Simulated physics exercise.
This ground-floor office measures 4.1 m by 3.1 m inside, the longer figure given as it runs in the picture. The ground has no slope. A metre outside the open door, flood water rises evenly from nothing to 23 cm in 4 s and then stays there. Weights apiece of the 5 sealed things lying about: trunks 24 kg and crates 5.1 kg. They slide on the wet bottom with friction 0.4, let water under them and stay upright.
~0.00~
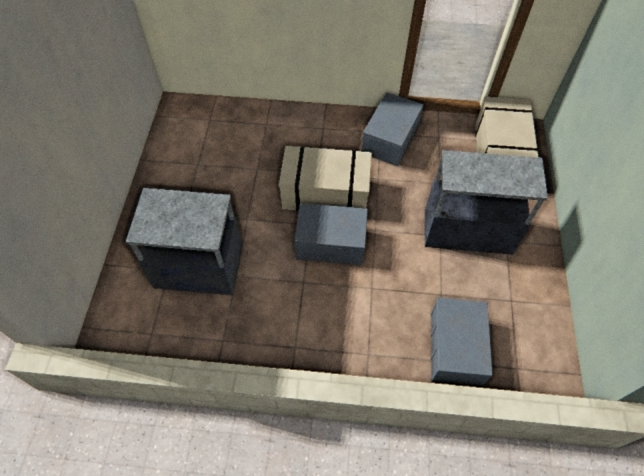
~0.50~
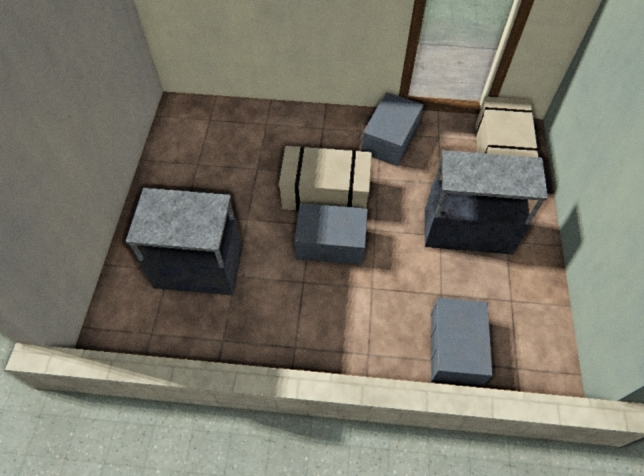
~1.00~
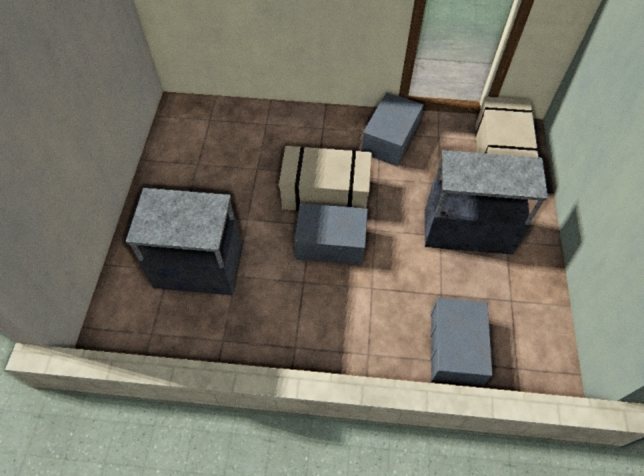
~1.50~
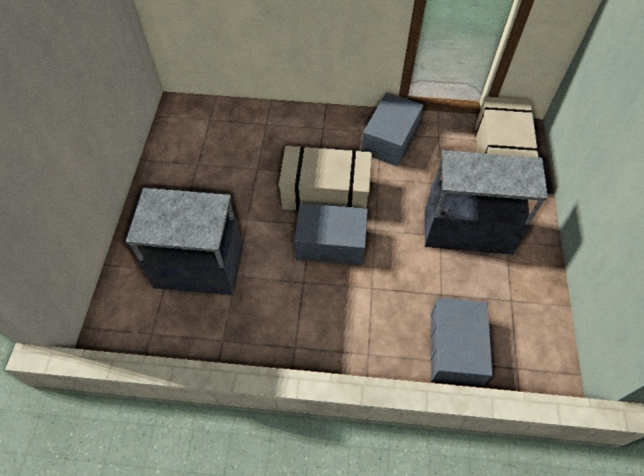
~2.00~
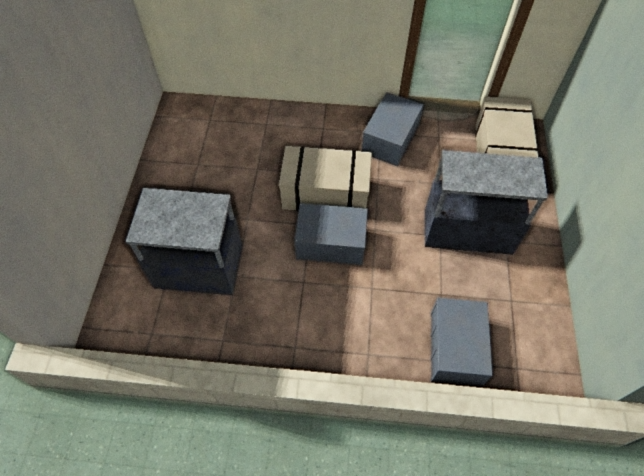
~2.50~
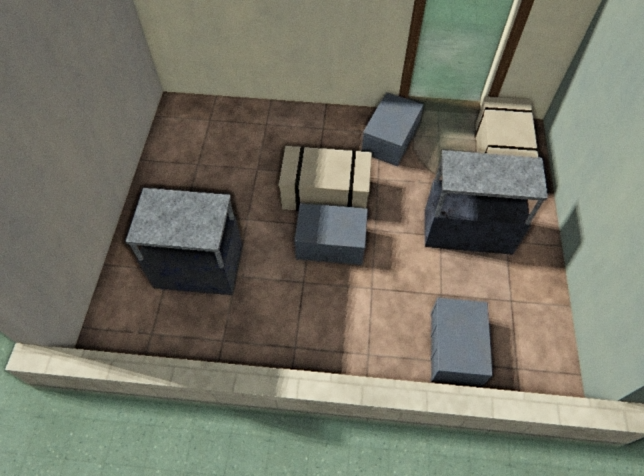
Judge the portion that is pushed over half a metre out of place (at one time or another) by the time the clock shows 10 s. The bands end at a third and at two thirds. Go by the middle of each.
Share: Two thirds or above.
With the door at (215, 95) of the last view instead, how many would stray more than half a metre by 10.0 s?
In that case 2 of them.
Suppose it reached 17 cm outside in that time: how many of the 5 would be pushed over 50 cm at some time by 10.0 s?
Then 3.
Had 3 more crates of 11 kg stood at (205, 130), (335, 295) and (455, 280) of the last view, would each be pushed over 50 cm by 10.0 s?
In turn: Less, past it, under.
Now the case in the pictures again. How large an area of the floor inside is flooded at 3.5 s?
About 2.0 m2.
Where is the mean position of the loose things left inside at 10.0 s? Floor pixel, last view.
Around (308, 225).
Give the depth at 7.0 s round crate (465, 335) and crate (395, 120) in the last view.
Roughly 4 and 2 cm.
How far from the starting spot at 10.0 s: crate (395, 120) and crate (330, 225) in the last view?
In turn: 80 cm, 200 cm.
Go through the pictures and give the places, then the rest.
A trunk at (511, 128), on the bottom; a crate at (464, 335), on the bottom; water covers 0.0 m2; 0 of 5 have shifted, in the first frame.
A trunk at (511, 128) rests on the ground; a crate at (464, 335), on the bottom; 0.0 m2 under water; 0 of 5 have shifted, in the second frame.
A trunk at (511, 128) rests on the ground; a crate at (464, 335) rests on the ground; water covers 0.0 m2; 0 of 5 have shifted, in the third frame.
A trunk at (511, 128) rests on the ground; a crate at (464, 335), on the bottom; 0.0 m2 under water; 0 of 5 have shifted, in the fourth frame.
A trunk at (511, 128), on the bottom; a crate at (464, 335), on the bottom; 0.0 m2 under water; 0 of 5 have shifted, in the fifth frame.
A trunk at (511, 128) rests on the ground; a crate at (464, 335) rests on the ground; 0.5 m2 under water; 0 of 5 have shifted, in the sixth frame.
After 3.5 s 0 of 5 are over 50 cm from their spots; 0 afloat.
After 4.5 s 1 of 5 are over 50 cm from their spots; 1 afloat.
After 7.0 s 3 of 5 are over 50 cm from their spots; 2 afloat.
After 10.0 s 4 of 5 are over 50 cm from their spots, and 4 have been at some point; 5 afloat.
